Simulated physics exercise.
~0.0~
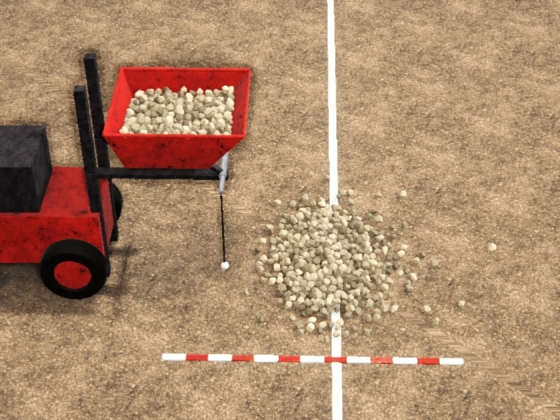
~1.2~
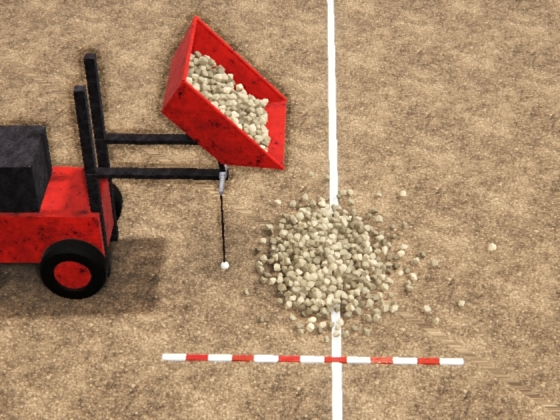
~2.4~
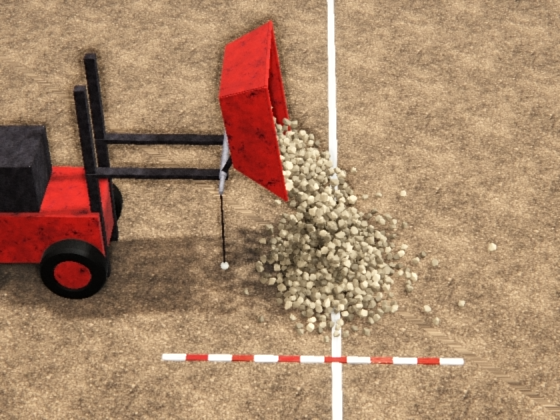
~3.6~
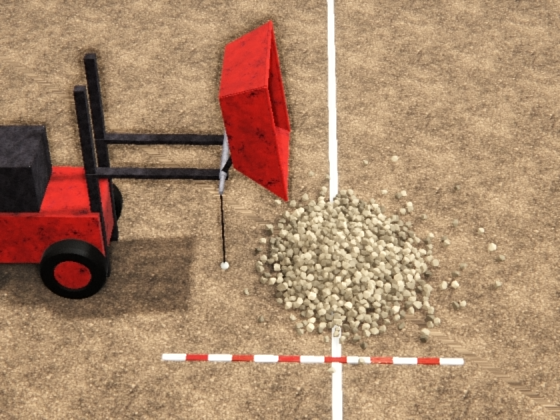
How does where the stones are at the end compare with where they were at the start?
At the start the stones were split between the raised red skip on the left and a heap on the ground. By the end they were all on the ground in one larger heap across the white line, so as a whole they had shifted right and lower.
A red forklift held a skip full of pale stones beside a heap lying across a white line, then tipped it steeply to the right, and the stones poured out until the skip was empty and a bigger, wider heap straddled the line.
